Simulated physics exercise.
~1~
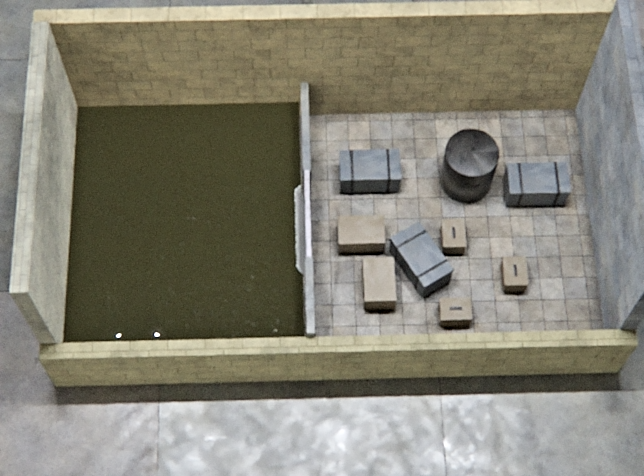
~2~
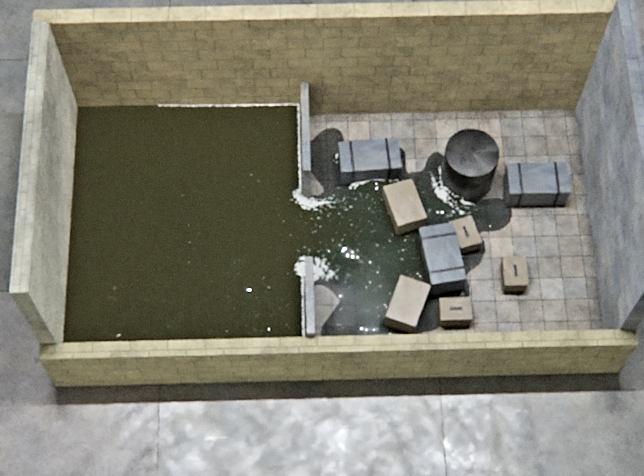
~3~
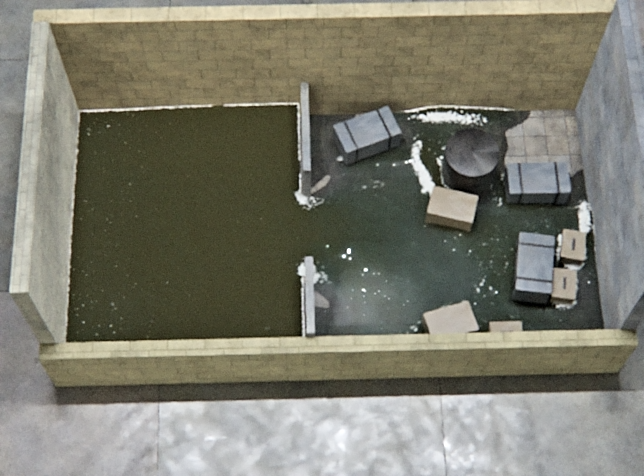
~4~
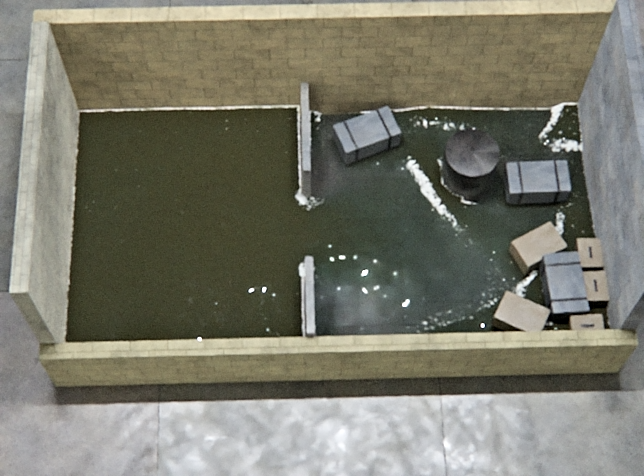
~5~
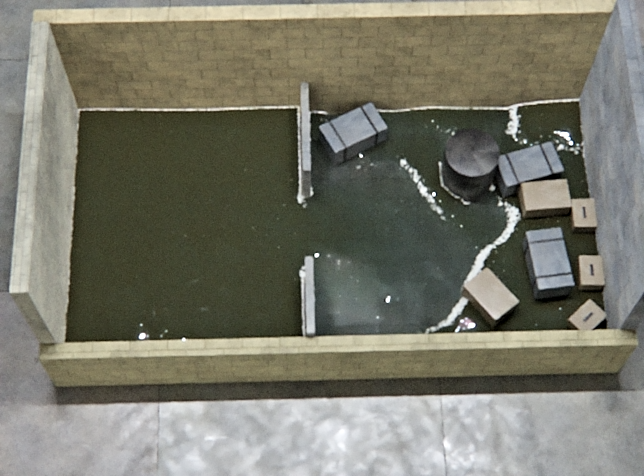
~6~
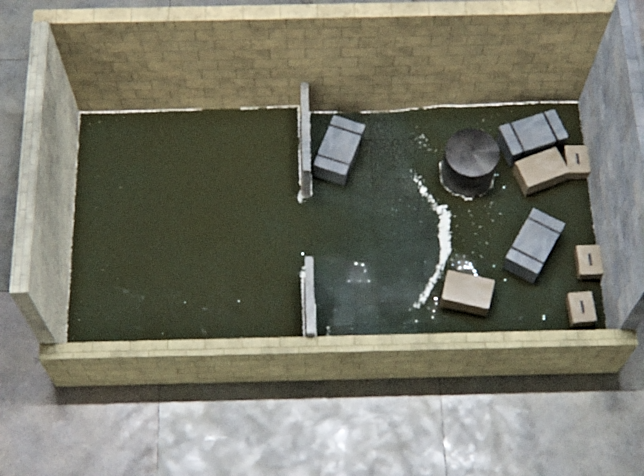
Dark green water surged through a gap in the dividing wall and flooded the tiled room on the right, sweeping tan boxes and grey trunks toward the far right side, where they drifted apart a little and ended up scattered around the flooded room.
